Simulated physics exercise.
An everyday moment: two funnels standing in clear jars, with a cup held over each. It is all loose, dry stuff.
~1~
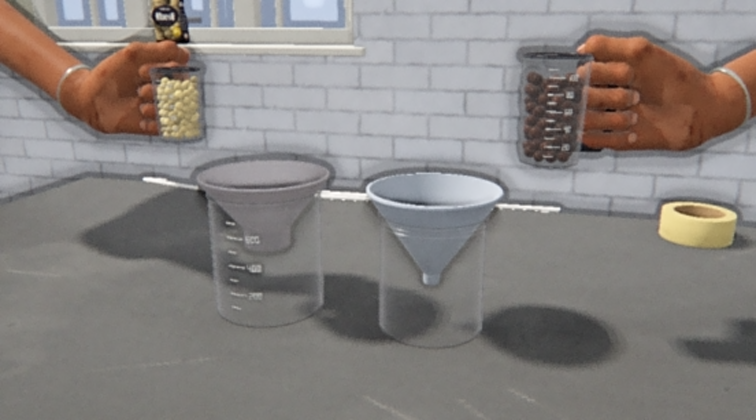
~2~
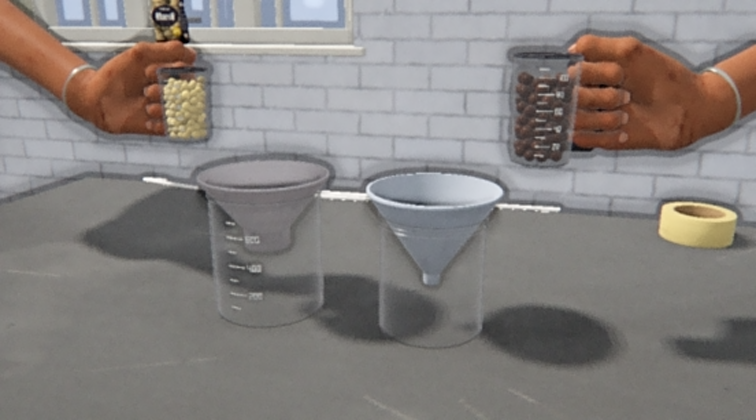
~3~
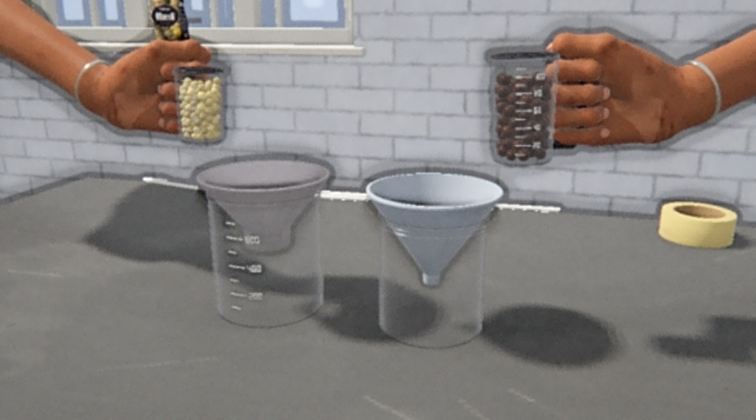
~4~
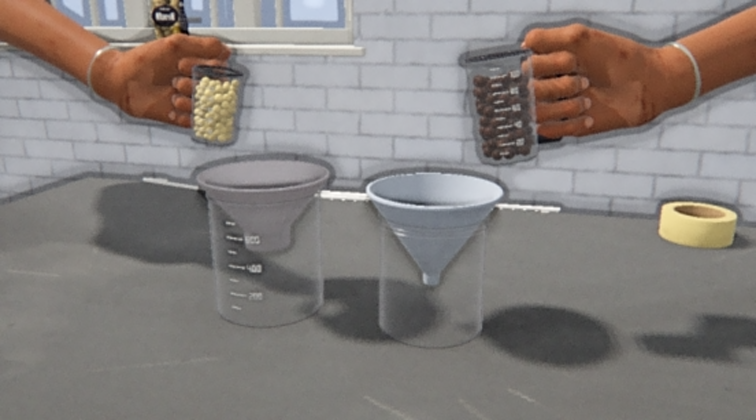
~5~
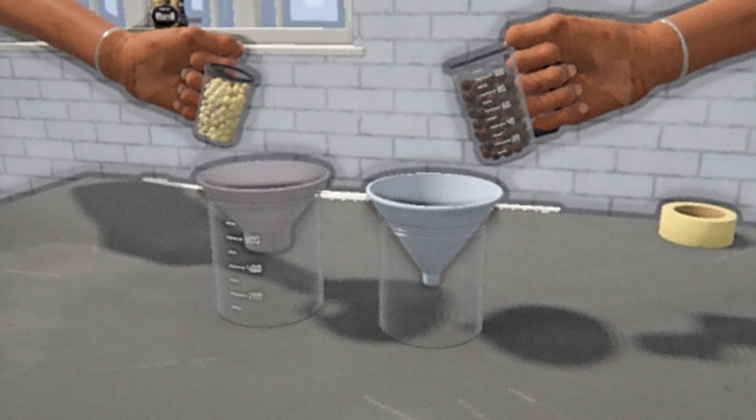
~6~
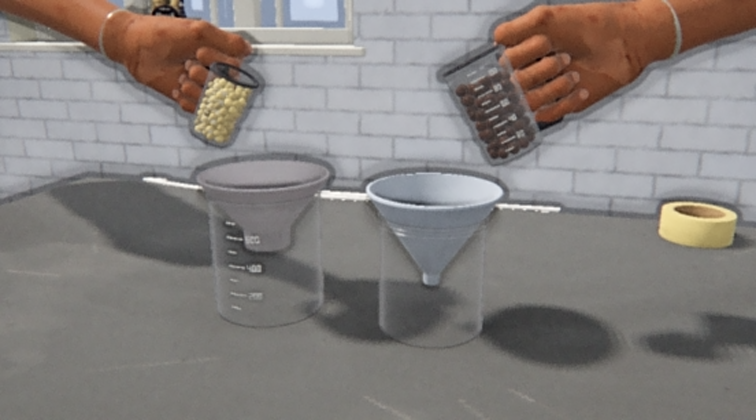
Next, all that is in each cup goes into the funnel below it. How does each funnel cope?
The left funnel runs clear; the right one gets blocked.
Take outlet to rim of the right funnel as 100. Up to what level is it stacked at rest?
It comes to 75 per cent or so.
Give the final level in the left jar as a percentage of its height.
It comes to 10 per cent or so.
Then, 0.40 s on from there, left, the whole lot still in the cup; right, the whole lot still in the cup.
Then, 0.76 s on from there, left, the bulk still in the cup, near a quarter in or over the funnel, only a few down in the jar; right, the bulk still in the cup, near a quarter in or over the funnel.
Then, 1.06 s on from there, left, only a few still in the cup, near a third in or over the funnel, near two thirds down in the jar; right, a little still in the cup, all but a few in or over the funnel, only a few down in the jar.
In the end, left, the whole lot down in the jar; right, all but a few stuck in the funnel, only a few down in the jar.
